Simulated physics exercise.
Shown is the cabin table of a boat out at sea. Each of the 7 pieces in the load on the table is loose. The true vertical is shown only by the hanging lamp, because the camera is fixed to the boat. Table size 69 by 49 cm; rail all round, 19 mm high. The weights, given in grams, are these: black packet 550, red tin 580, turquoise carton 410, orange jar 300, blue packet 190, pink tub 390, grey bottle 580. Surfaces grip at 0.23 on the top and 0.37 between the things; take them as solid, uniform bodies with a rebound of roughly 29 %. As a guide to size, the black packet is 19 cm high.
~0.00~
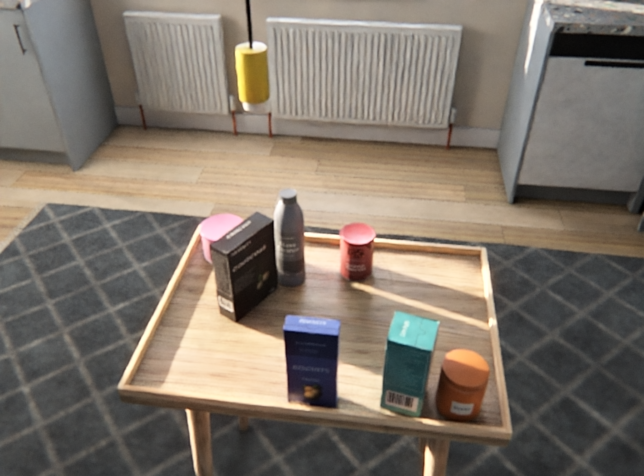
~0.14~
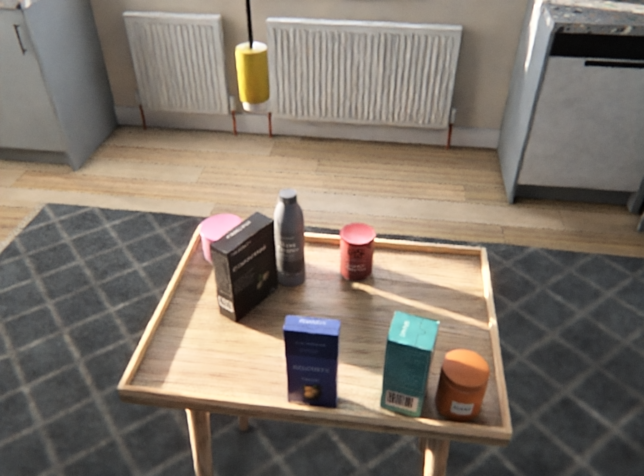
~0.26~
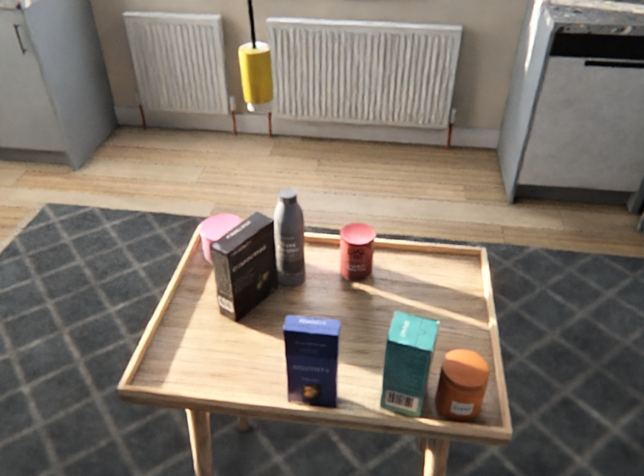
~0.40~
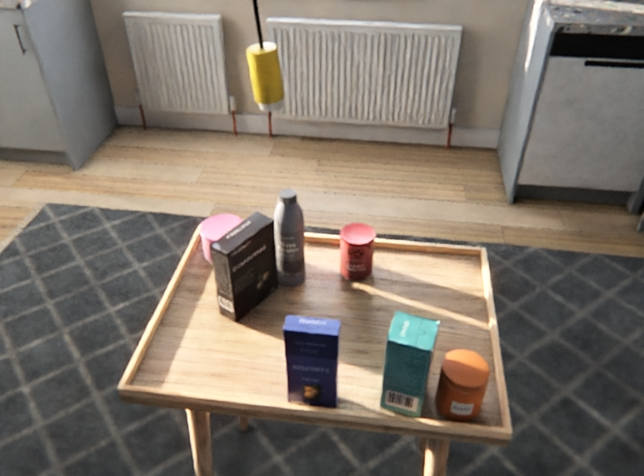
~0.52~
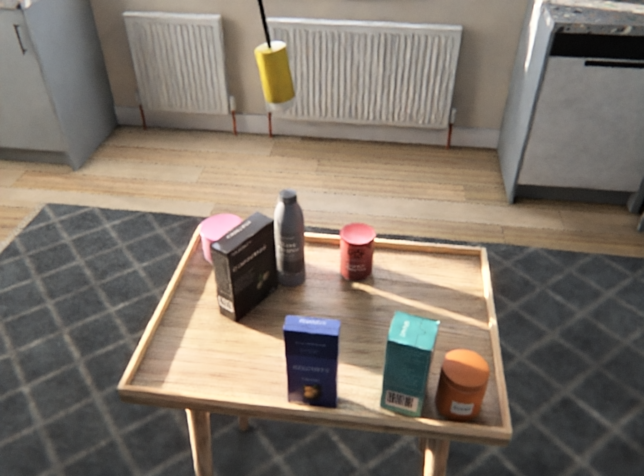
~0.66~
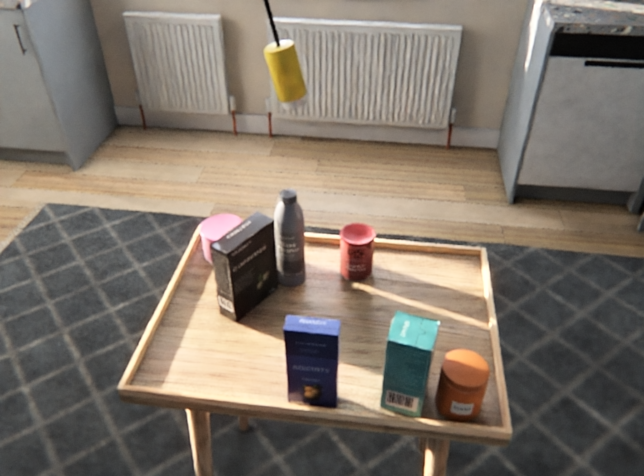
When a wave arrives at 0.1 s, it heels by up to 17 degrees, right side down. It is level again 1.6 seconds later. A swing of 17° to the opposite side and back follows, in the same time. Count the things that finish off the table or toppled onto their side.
The count is zero.
After 1.06 s, floor tilted 15°, right side down; black packet moved 4 cm near (266, 269); red tin moved 4 cm near (374, 254); turquoise carton moved 4 cm.
After 1.36 s, floor tilted 7°, right side down; black packet moved 11 cm near (298, 272); red tin moved 10 cm near (403, 256); blue packet moved 11 cm.
After 2.66 s, floor tilted 15°, left side down; black packet moved 7 cm near (281, 271); red tin moved 7 cm near (388, 255); blue packet moved 7 cm.
After 2.86 s, floor tilted 10°, left side down; black packet moved 2 cm near (258, 269); red tin moved 2 cm near (367, 253); orange jar moved 4 cm.
In the end (3.8 s), not toppled but over 5 cm from the start, turquoise carton and orange jar; the other 5 under 5 cm from the start. At the end, from the last picture's camera, black packet near (245, 267), red tin near (356, 253).
